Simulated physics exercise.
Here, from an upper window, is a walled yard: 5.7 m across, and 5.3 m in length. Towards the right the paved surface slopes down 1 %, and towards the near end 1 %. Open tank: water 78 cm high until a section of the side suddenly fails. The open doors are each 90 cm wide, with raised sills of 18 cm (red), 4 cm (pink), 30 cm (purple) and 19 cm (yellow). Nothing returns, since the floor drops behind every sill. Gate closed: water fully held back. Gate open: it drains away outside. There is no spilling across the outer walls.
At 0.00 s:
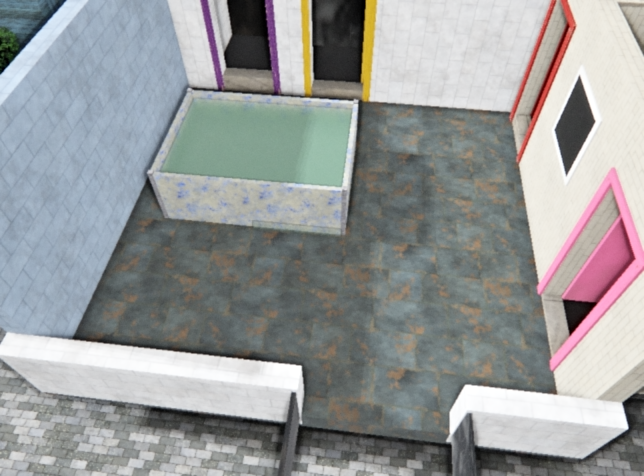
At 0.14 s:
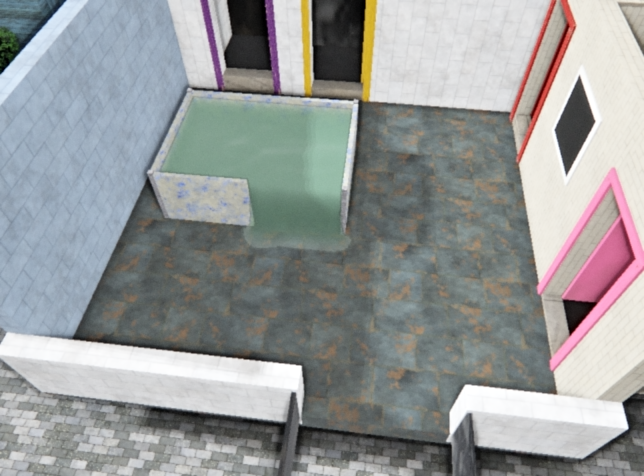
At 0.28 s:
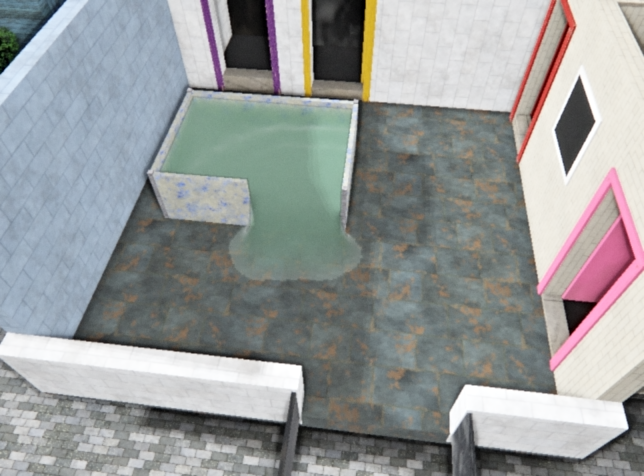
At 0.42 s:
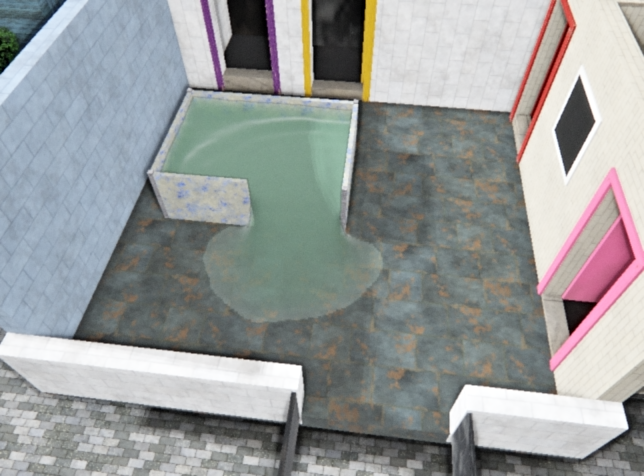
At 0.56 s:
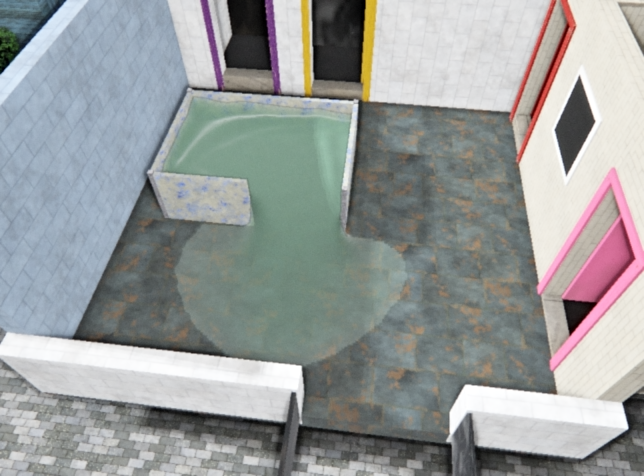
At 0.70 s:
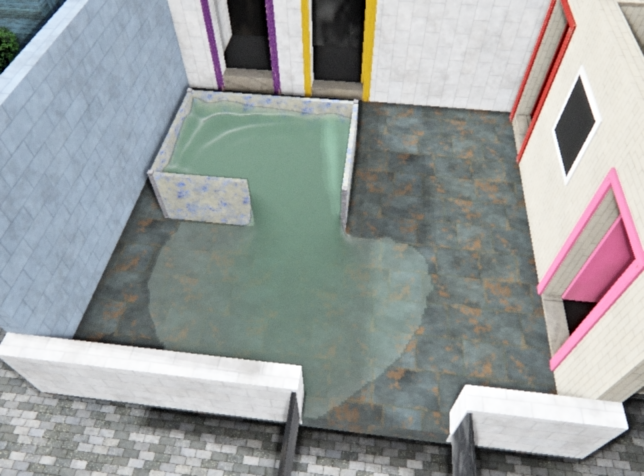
Green water in a raised, pale patterned tank lies still, then pours through an opening at the right of its near side and spreads in a widening, rounded sheet across the dark, rust-mottled paving. The walled yard is seen from above by a still camera, blue wall at left. Purple and yellow doorframes stand behind, red and pink ones at right, low white walls in front.
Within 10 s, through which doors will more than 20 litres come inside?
The red door remains shy of the limit; the pink door overtops the limit; the purple door remains shy of the limit; the yellow door remains shy of the limit.
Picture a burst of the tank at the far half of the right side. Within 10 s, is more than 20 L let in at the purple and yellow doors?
So purple ends up short of it and yellow ends up short of it.
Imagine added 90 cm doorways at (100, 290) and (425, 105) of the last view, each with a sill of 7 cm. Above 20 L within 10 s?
Well, the first is beyond the mark and the second is shy of the mark.
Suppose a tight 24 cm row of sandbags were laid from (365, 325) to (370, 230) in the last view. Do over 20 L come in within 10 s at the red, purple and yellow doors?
With that change: Red stays within, purple stays within, yellow stays within.
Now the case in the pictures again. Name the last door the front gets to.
Yellow.
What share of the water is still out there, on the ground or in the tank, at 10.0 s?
54 %.
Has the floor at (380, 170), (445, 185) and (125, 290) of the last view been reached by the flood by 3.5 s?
Untouched, untouched, submerged.
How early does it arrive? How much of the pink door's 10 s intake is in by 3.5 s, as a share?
Share by then: ~ 25 %.
After 1.4 s water covers 35 % of the floor and is deepest (46 cm) near (279, 375); red door not reached, pink door not reached, purple door not reached, yellow door not reached.
After 2.2 s water covers 40 % of the floor and is deepest (38 cm) near (77, 366); red door not reached, pink door 6 cm at the sill, 1 L in, purple door not reached, yellow door not reached.
After 3.5 s water covers 55 % of the floor and is deepest (29 cm) near (77, 366); red door not reached, pink door 7 cm at the sill, 17 L in, purple door not reached, yellow door not reached.
After 6.0 s water covers 95 % of the floor and is deepest (21 cm) near (541, 422); red door 3 cm at the sill, 0 L in, pink door 10 cm at the sill, 37 L in, purple door 8 cm at the sill, 0 L in, yellow door 2 cm at the sill, 0 L in.
After 10.0 s water covers 100 % of the floor and is deepest (14 cm) near (512, 218); red door 9 cm at the sill, 0 L in, pink door 7 cm at the sill, 72 L in, purple door 4 cm at the sill, 0 L in, yellow door 2 cm at the sill, 0 L in.
